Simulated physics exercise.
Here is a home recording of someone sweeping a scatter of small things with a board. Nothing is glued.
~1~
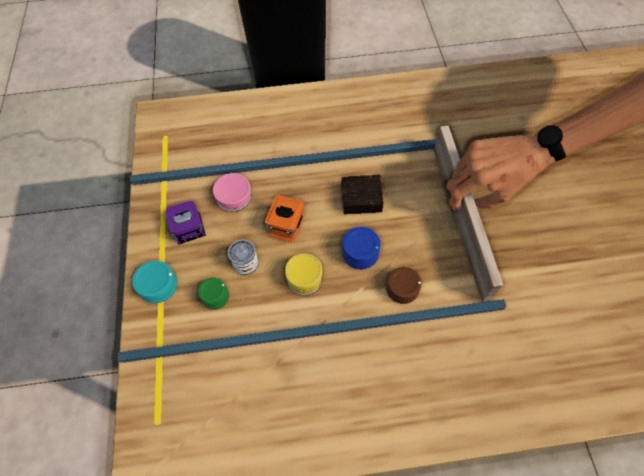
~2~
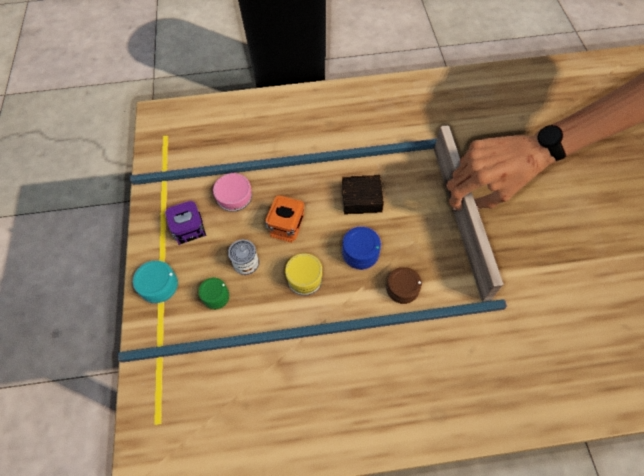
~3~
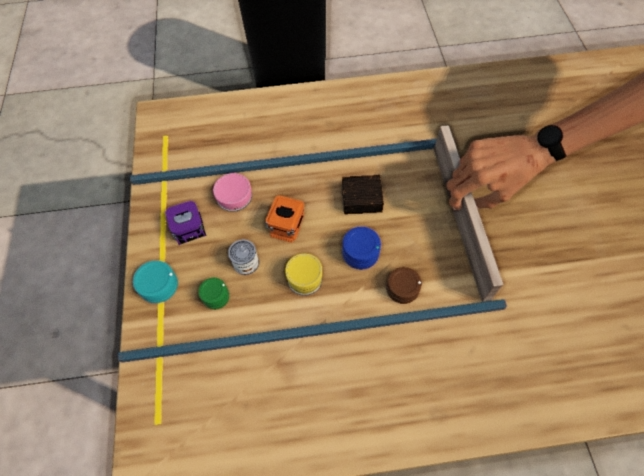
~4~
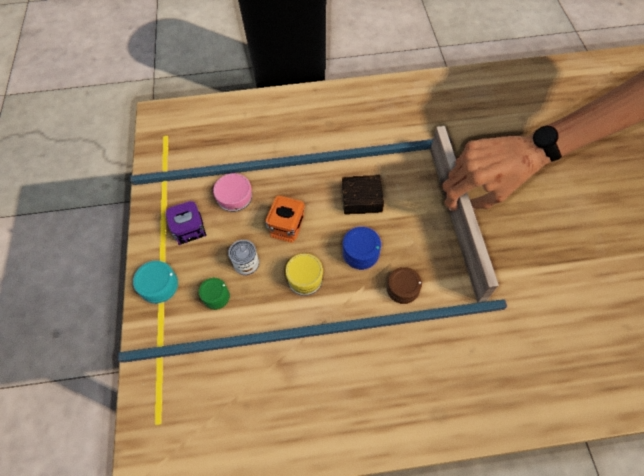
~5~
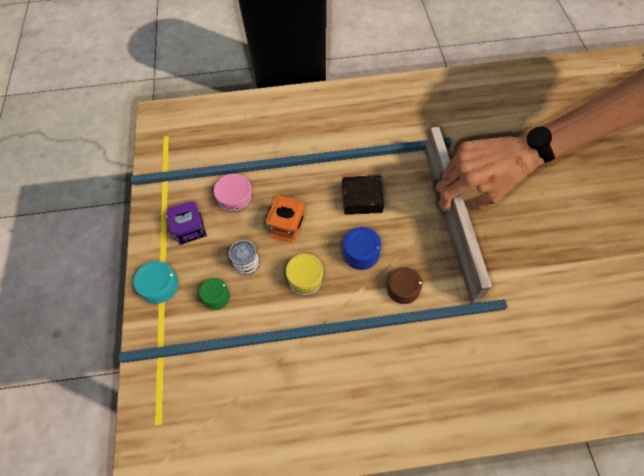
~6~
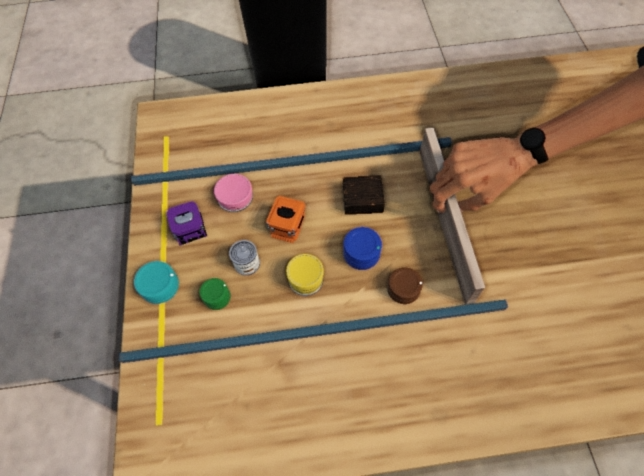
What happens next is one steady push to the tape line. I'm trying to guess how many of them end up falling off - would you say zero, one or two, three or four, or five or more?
Okay, so the number that tips off the end comes to at least five, I'd say.
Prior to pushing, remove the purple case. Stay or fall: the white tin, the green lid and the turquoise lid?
White tin down, green lid down, turquoise lid down.
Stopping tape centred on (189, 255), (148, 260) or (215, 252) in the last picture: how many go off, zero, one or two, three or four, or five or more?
The falls would be just one or two; at least five; zero.
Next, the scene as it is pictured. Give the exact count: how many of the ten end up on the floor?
Counted up, you get 6.
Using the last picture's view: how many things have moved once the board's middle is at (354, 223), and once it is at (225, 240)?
I get 3 at the one place and 10 at the other.
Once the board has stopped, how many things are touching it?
So the total is 4.
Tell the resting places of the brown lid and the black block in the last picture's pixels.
One is at about (142, 333), the other at about (142, 225).
A little later, none off yet; turquoise lid at rest near (157, 282); purple case at rest near (187, 223); green lid at rest near (215, 294).
Next, none off yet; turquoise lid moving near (152, 281); purple case shifted about its own width near (167, 223); green lid shifted about its own width near (178, 295).
When it is over, the number that fall off is five or more; down, yellow tin, orange case, white tin, green lid, purple case and turquoise lid.
